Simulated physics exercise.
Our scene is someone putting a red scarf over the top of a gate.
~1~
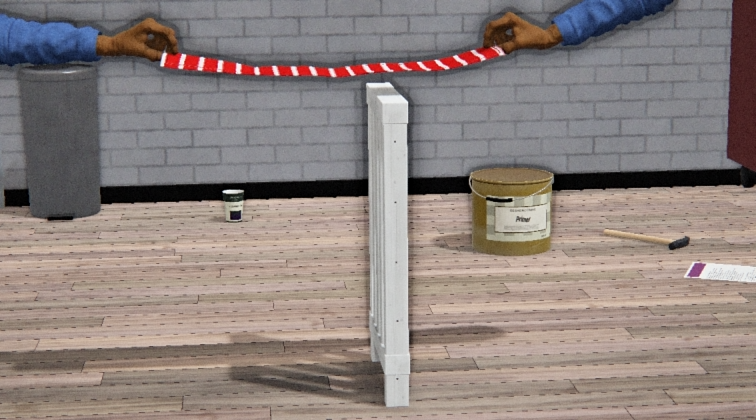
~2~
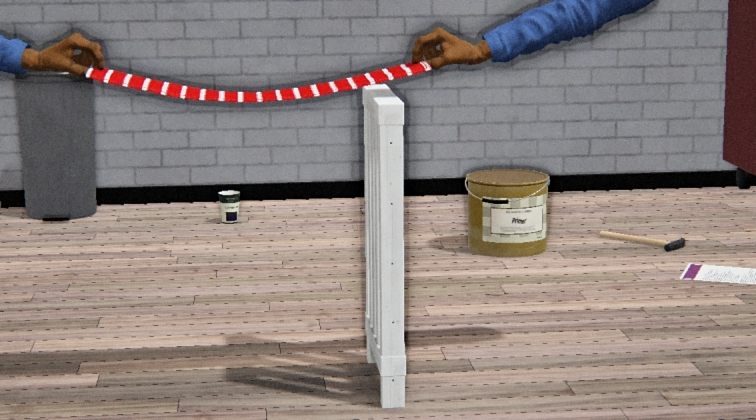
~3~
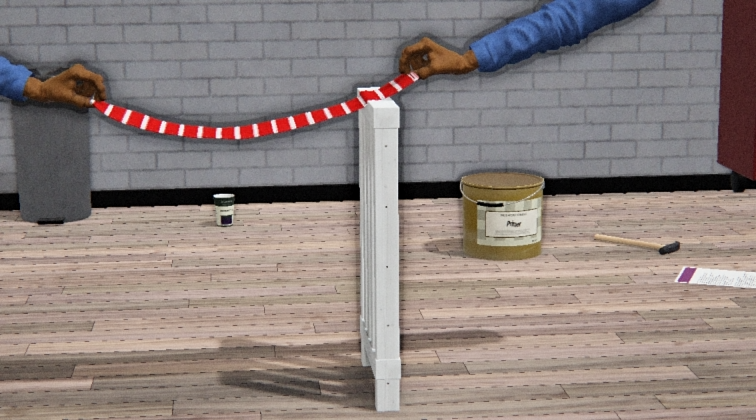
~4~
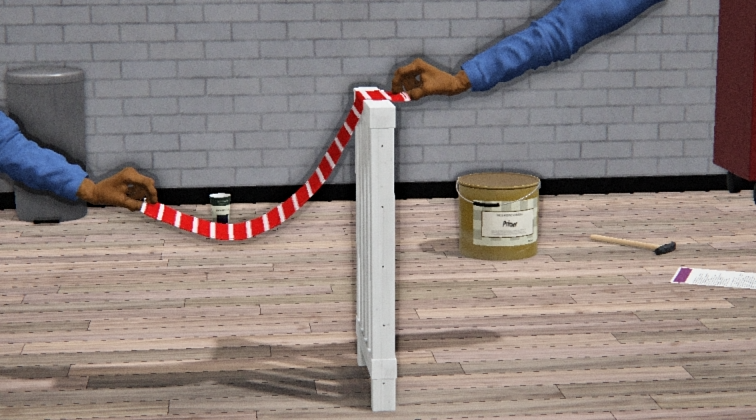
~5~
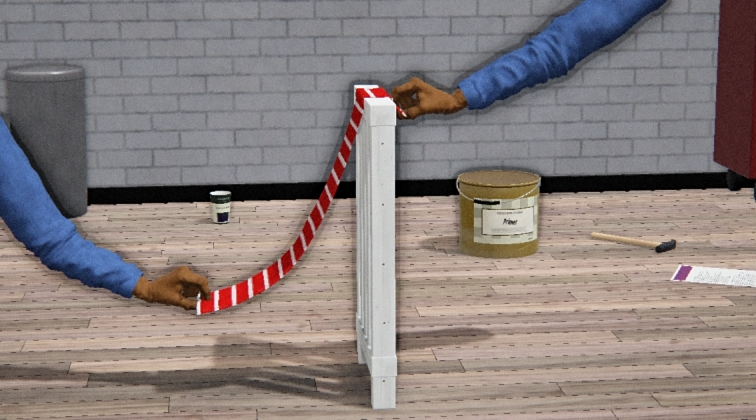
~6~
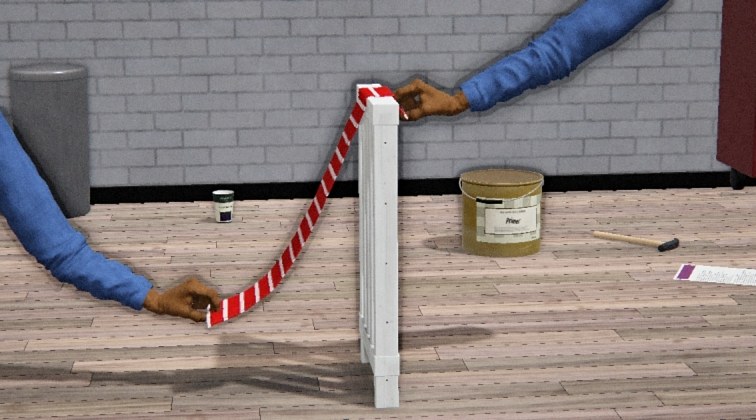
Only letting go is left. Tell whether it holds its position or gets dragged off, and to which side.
I reckon it will give way to the left.
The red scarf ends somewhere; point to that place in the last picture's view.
It finishes at (325, 383).
Then, 0.38 s past the final frame, scarf clear of the top and falling near (322, 307).
Then, 0.62 s past the final frame, scarf in a heap on the floor near (325, 382).
When it is over, scarf in a heap on the floor near (325, 383). The red scarf drops leftwards.
